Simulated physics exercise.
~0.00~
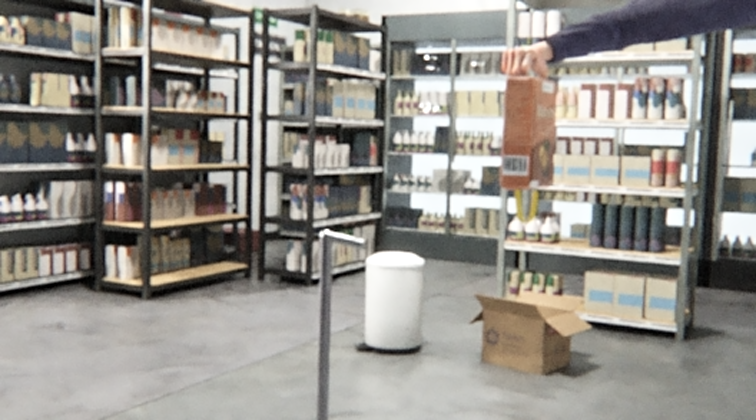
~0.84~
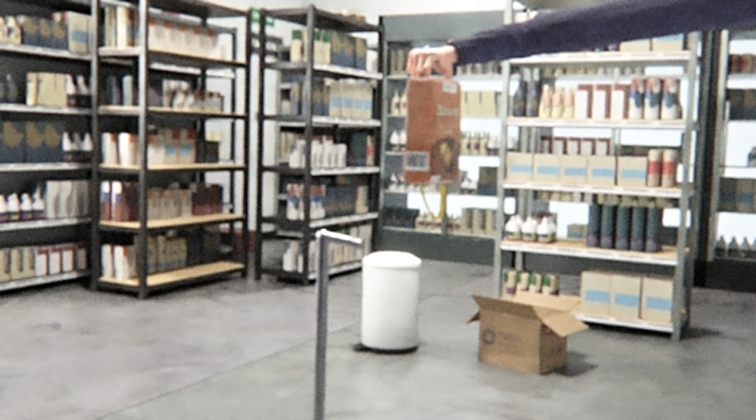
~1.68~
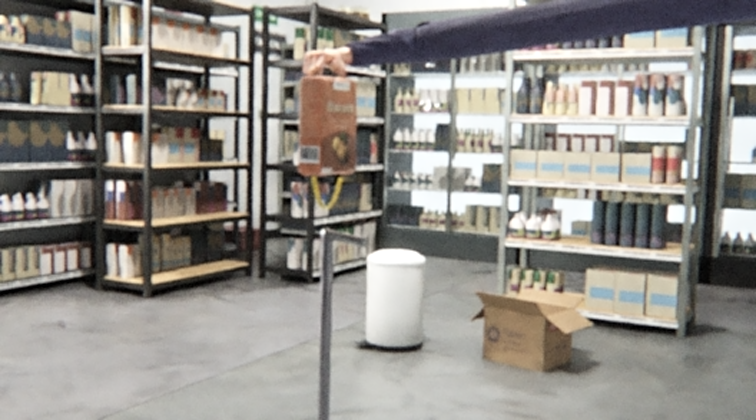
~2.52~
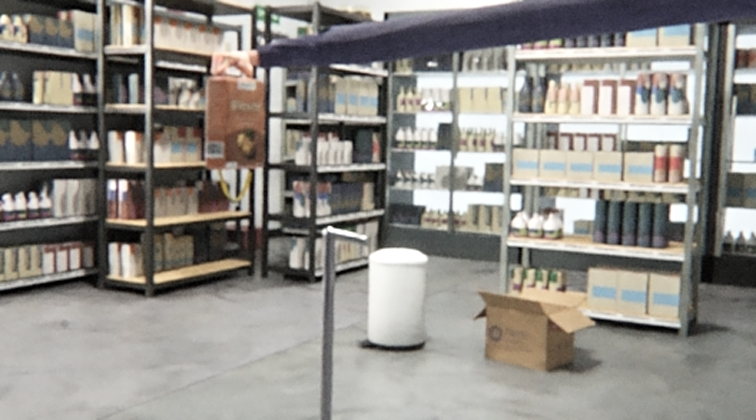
In a storeroom lined with shelves of bottles and boxes, a thin post with a short sideways hook stands near a white bin and an open cardboard box. From the right, an arm in a dark sleeve holds an orange bag high, with a yellow ribbon loop hanging beneath it. The arm carries the bag steadily left, in front of the shelves. It passes above the post, still upright, with the loop dangling freely. The bag ends up left of the post, clear of the hook, and the ribbon has not caught.
